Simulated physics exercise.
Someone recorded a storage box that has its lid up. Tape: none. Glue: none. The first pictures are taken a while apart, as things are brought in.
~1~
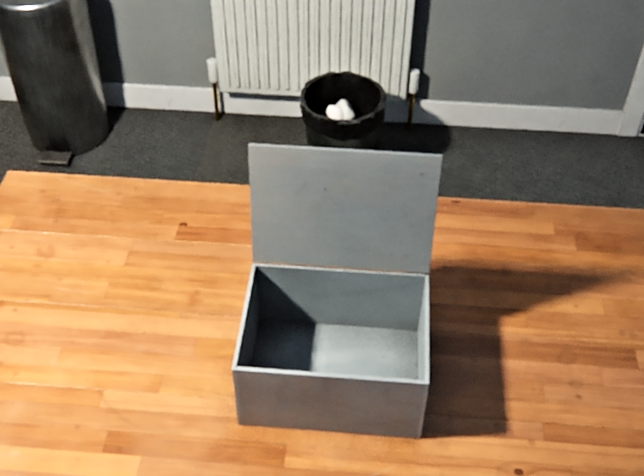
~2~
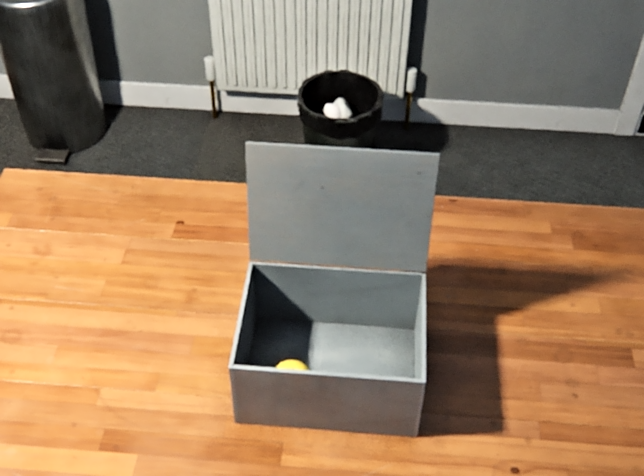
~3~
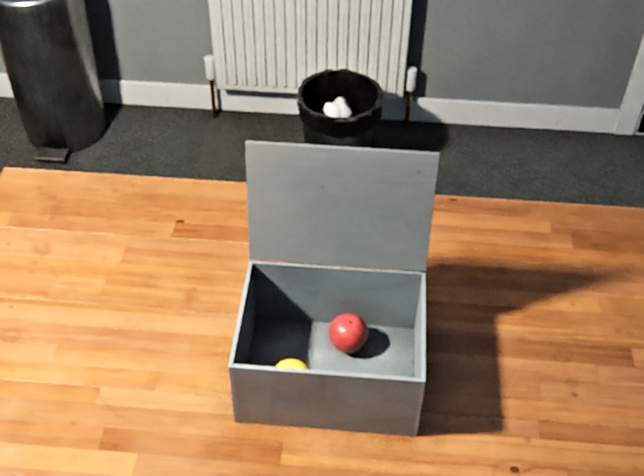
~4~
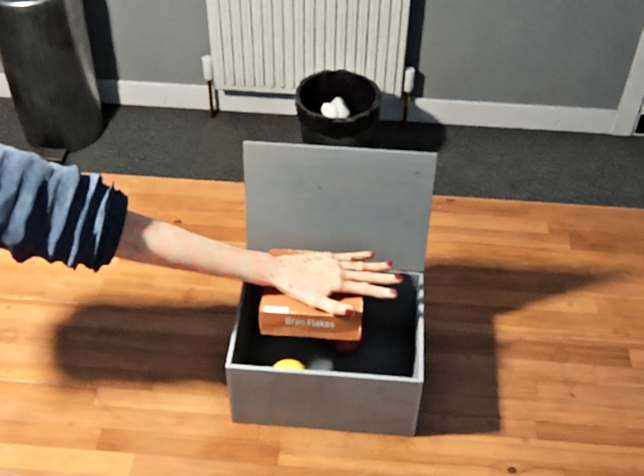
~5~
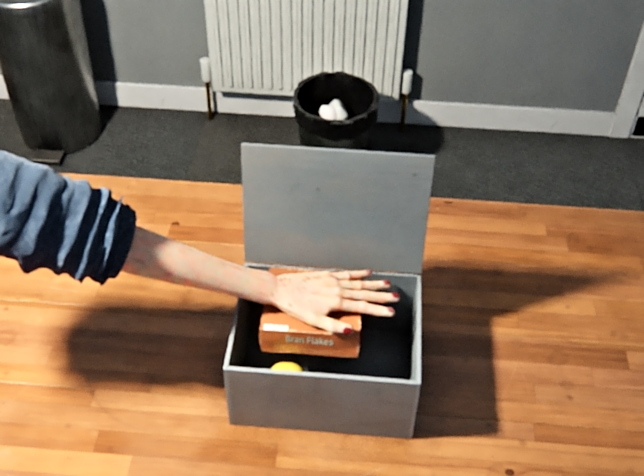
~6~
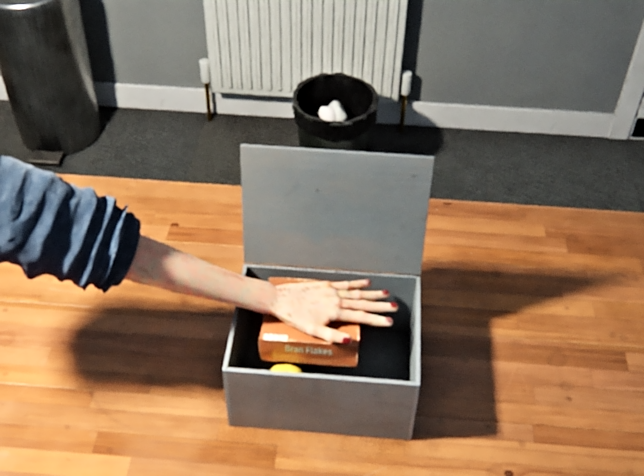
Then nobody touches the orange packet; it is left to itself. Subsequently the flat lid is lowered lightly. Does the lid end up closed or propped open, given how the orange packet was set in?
Stays open.
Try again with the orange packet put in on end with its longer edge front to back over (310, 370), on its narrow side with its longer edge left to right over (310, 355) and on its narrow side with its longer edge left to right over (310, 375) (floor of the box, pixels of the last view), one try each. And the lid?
So: First shut tight, second shut tight, third shut tight.
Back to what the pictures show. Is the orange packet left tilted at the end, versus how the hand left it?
As it turns out, it changes its angle.
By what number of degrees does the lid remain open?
Near 8°.
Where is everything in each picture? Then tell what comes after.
In the first frame, the last thing is not in view yet.
In the second frame, the last thing is not in view yet.
In the third frame, the last thing is not in view yet; red apple (349, 333).
In the fourth frame, still above its spot; orange packet (313, 294).
In the fifth frame, still above its spot; orange packet (313, 312).
In the sixth frame, put in, still held; orange packet (312, 321).
Then, 1.00 s after the last picture, lid starting down; orange packet tipped 37° from how it was near (303, 329).
Then, 1.60 s after the last picture, lid 57° above the rim; orange packet tipped 37° from how it was near (303, 329).
Then, 1.90 s after the last picture, lid 28° above the rim; orange packet tipped 37° from how it was near (303, 329).
At rest, lid 8° above the rim; left askew, orange packet; the other 2 in place. Seen from the same camera at the end, orange packet near (300, 329).
